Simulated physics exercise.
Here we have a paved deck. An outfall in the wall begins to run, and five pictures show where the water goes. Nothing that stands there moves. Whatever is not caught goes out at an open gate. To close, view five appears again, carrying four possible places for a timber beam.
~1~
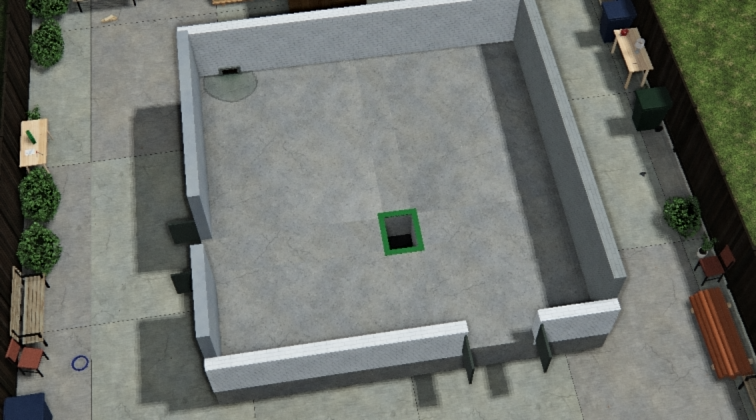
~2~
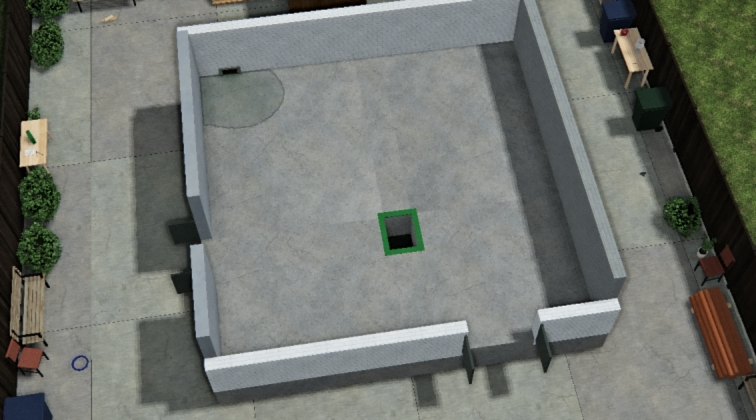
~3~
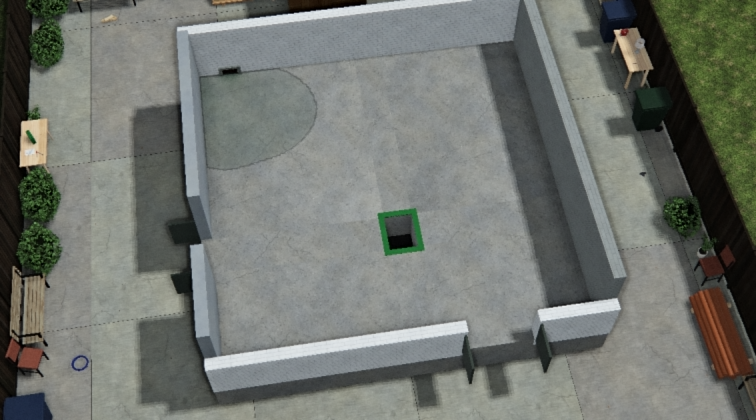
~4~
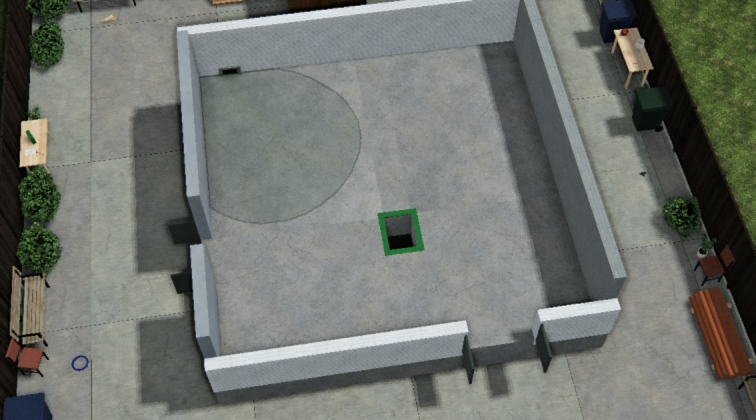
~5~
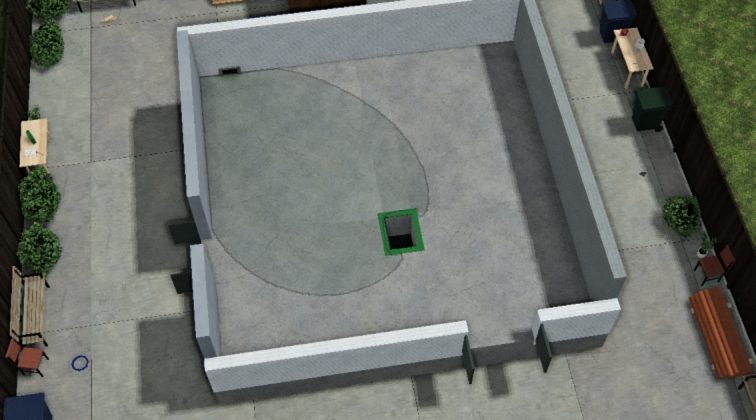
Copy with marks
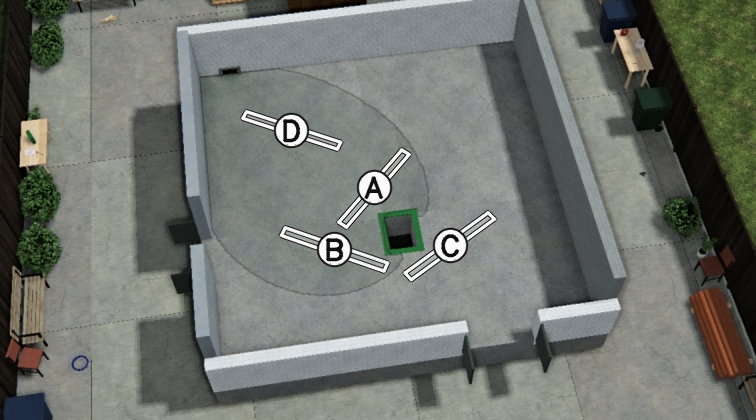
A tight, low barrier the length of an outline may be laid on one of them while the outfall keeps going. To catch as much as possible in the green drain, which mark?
Use position B.
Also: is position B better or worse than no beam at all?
Position B is better.
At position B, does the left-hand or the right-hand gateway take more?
The right one.
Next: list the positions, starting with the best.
B, C, D, A.
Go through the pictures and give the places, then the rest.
Outfall at (230, 70); green drain at (401, 232); open gate at (497, 334); open gate at (214, 262); front seen at (244, 95), 1 % of the ground wet; green drain still dry, in the first frame.
Front seen at (231, 126), 5 % of the ground wet; green drain still dry, in the second frame.
Front seen at (259, 160), 10 % of the ground wet; green drain still dry, in the third frame.
Front seen at (321, 202), 20 % of the ground wet; green drain still dry, in the fourth frame.
Front seen at (358, 286), 35 % of the ground wet; green drain taking water, in the fifth frame.
On the marked copy, A from (342, 224) to (405, 152); B from (283, 231) to (385, 267); C from (408, 276) to (491, 215); D from (244, 115) to (339, 145).
If A is chosen, about 2 % of the stream goes into the green drain, about 88 % out by the gates.
If B is chosen, about 50 % of the stream goes into the green drain, about 43 % out by the gates.
If C is chosen, about 36 % of the stream goes into the green drain, about 55 % out by the gates.
If D is chosen, about 18 % of the stream goes into the green drain, about 76 % out by the gates.
